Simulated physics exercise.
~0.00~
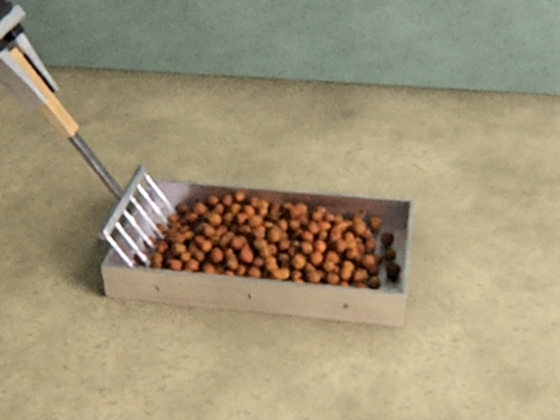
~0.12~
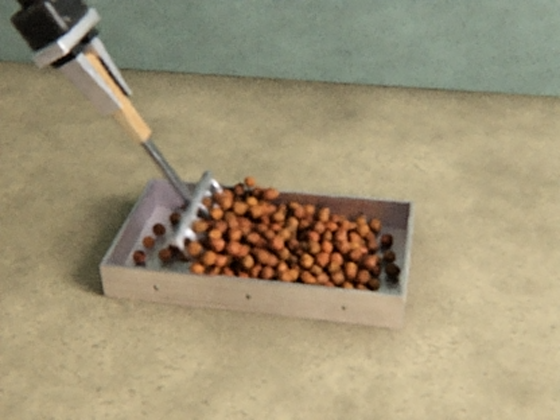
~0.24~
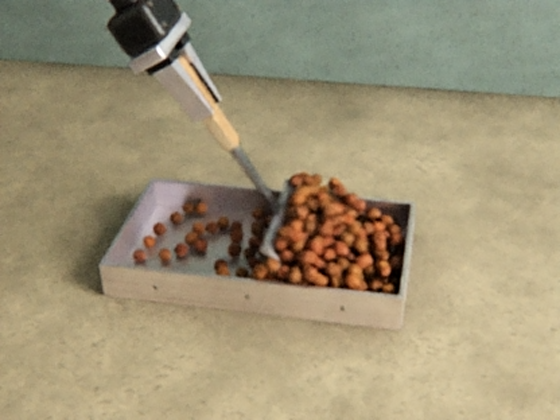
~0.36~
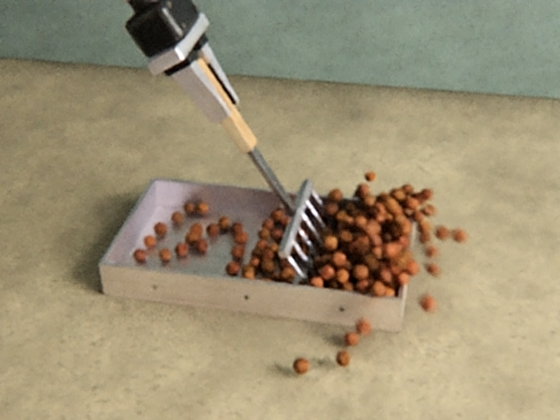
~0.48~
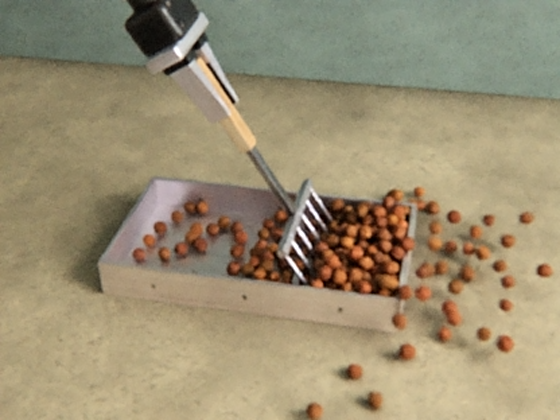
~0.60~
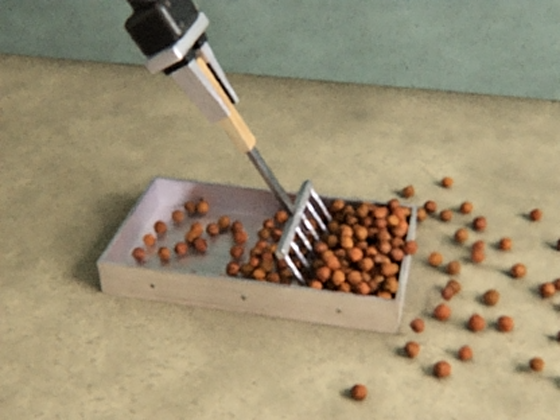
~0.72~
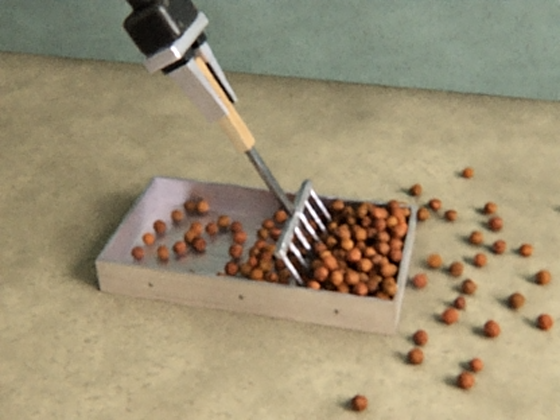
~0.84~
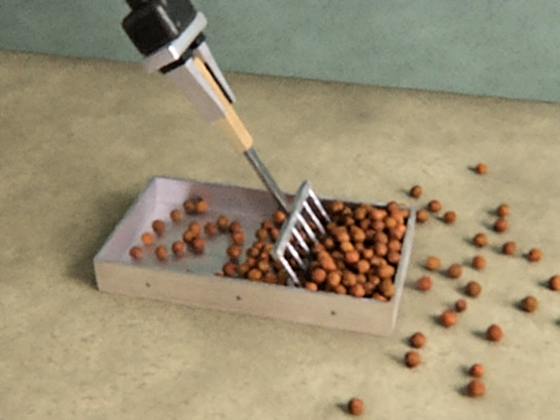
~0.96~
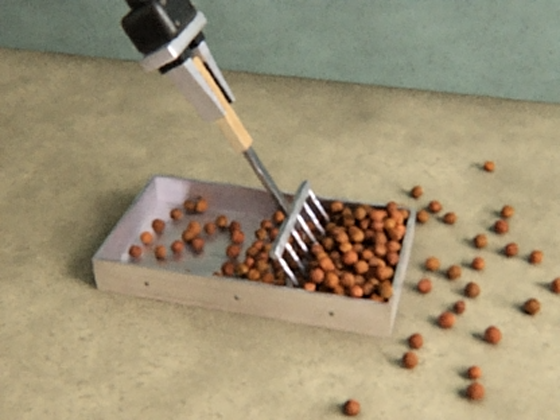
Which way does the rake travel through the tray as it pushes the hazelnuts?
The rake travels to the right, pushing the hazelnuts toward the right end of the tray.
Robot arm raking hazelnuts rightward in a shallow tray, heaping them until some spill over and lie scattered on the surface.
